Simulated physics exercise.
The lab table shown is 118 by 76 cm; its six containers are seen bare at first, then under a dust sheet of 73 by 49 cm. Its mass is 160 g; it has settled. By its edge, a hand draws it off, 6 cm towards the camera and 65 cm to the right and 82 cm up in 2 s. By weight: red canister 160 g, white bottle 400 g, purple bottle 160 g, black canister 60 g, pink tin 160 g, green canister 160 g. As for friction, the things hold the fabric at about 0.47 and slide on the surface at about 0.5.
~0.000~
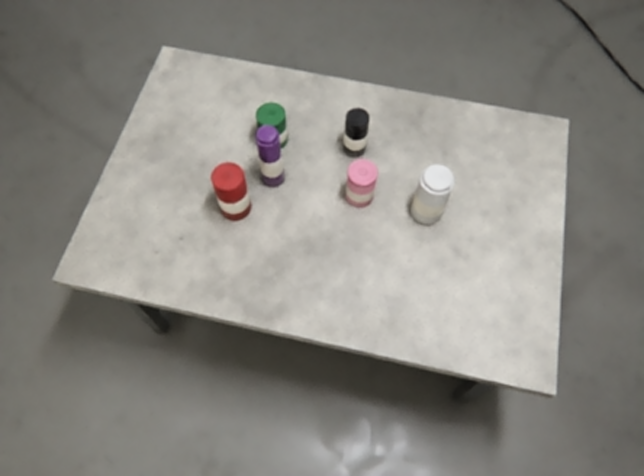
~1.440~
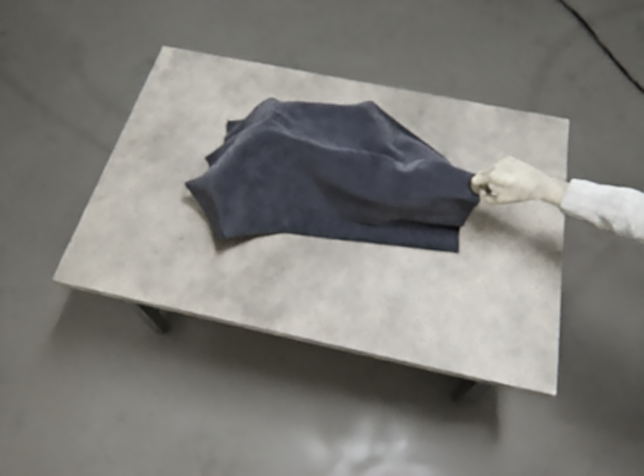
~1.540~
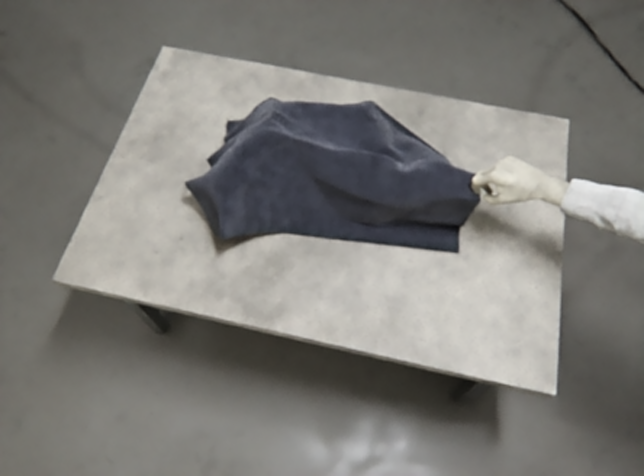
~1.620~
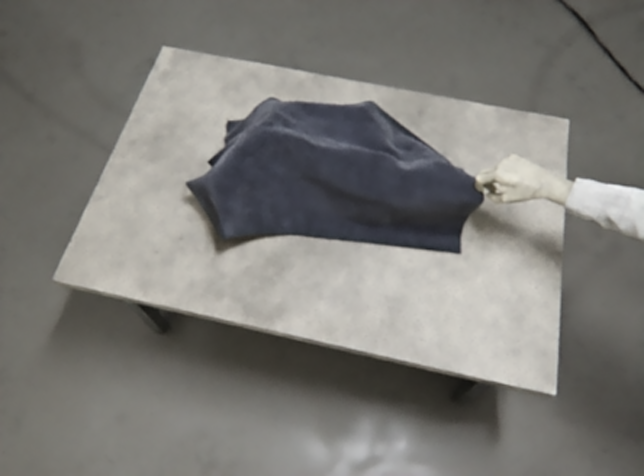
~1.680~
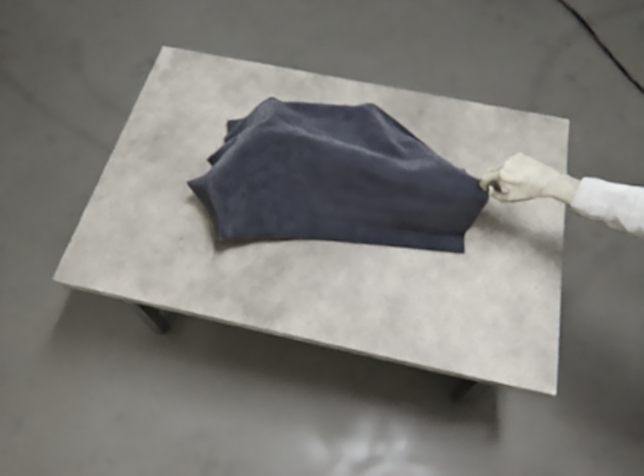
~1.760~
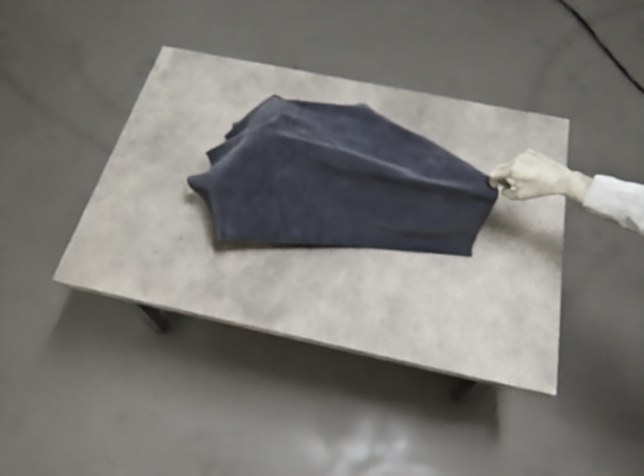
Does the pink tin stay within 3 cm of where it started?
No.
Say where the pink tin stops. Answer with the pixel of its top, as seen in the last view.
Rest point, last frame: Approx. (388, 213).
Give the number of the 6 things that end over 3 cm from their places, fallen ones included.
3 in all.
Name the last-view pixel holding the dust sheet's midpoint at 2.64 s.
About (595, 187).
After 2.2 s, middle of the dust sheet at (421, 169); pink tin 1 cm off its start, purple bottle on its side, 12 cm off its start, black canister on its side, 12 cm off its start.
After 2.6 s, middle of the dust sheet at (595, 187); pink tin on its side, 11 cm off its start, black canister on its side, 21 cm off its start, purple bottle on its side, 13 cm off its start.
After 3.1 s, middle of the dust sheet at a place out of view; pink tin on its side, 10 cm off its start at (390, 213), black canister on its side, 21 cm off its start at (424, 181), purple bottle on its side, 14 cm off its start at (326, 177).
After 3.5 s, middle of the dust sheet at a place out of view; pink tin on its side, 10 cm off its start, black canister on its side, 21 cm off its start, purple bottle on its side, 15 cm off its start.
After 4.3 s, middle of the dust sheet at a place out of view; pink tin on its side, 10 cm off its start at (388, 213), black canister on its side, 21 cm off its start at (424, 181), purple bottle on its side, 18 cm off its start at (340, 155).
